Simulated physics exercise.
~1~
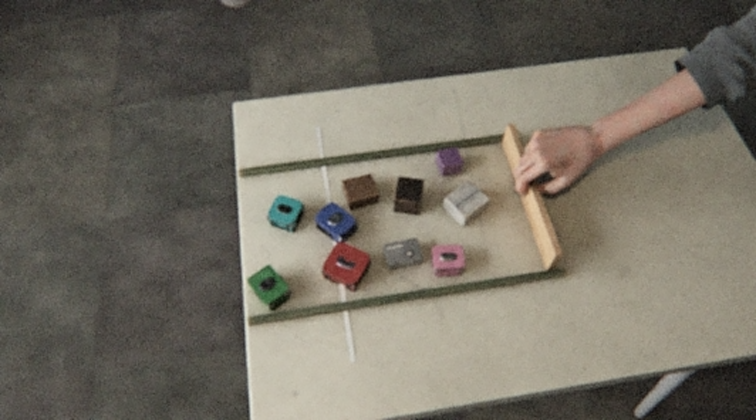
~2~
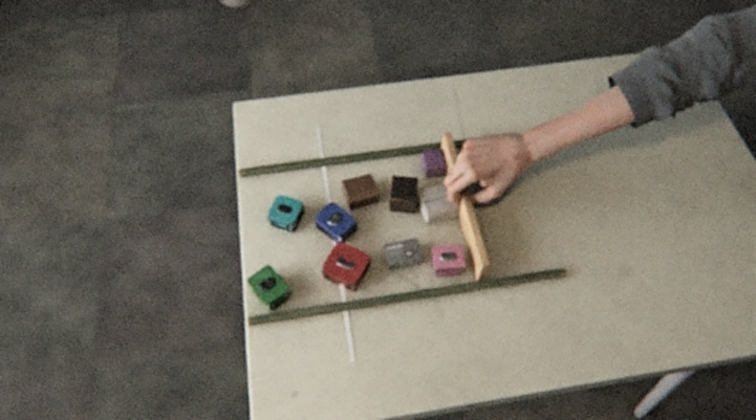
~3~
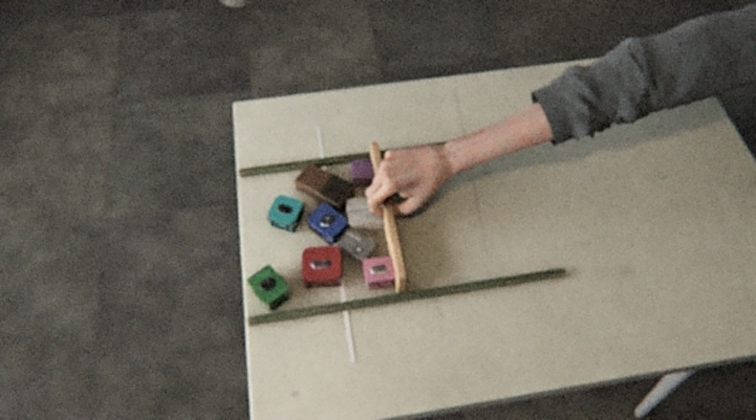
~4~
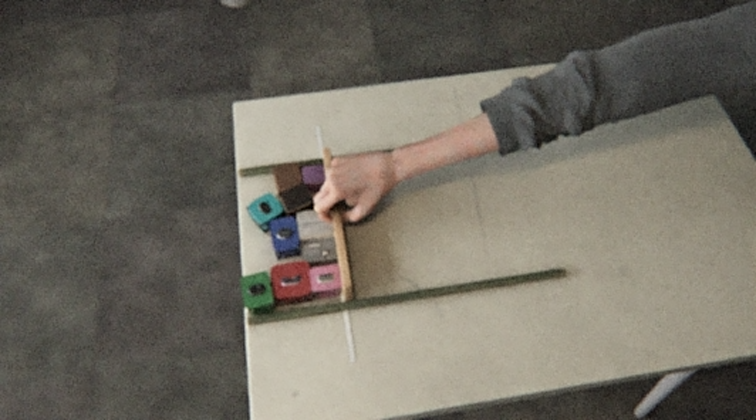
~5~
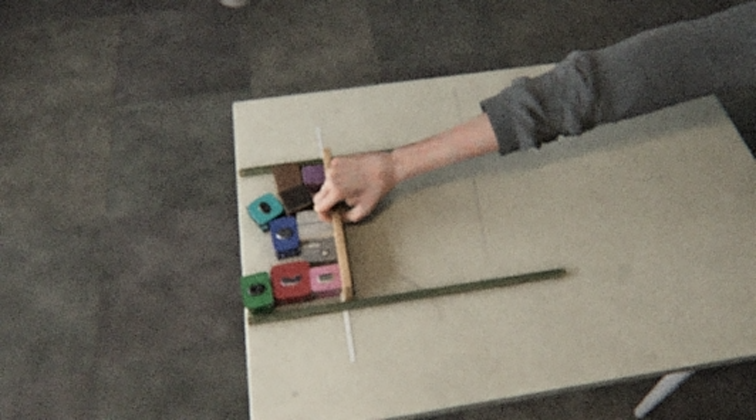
On a pale table with two dark rails forming a wide channel, a hand slid an upright wooden board left, bunching colourful little blocks and cases near the table's end, then stopped at the white tape with none of them fallen off.
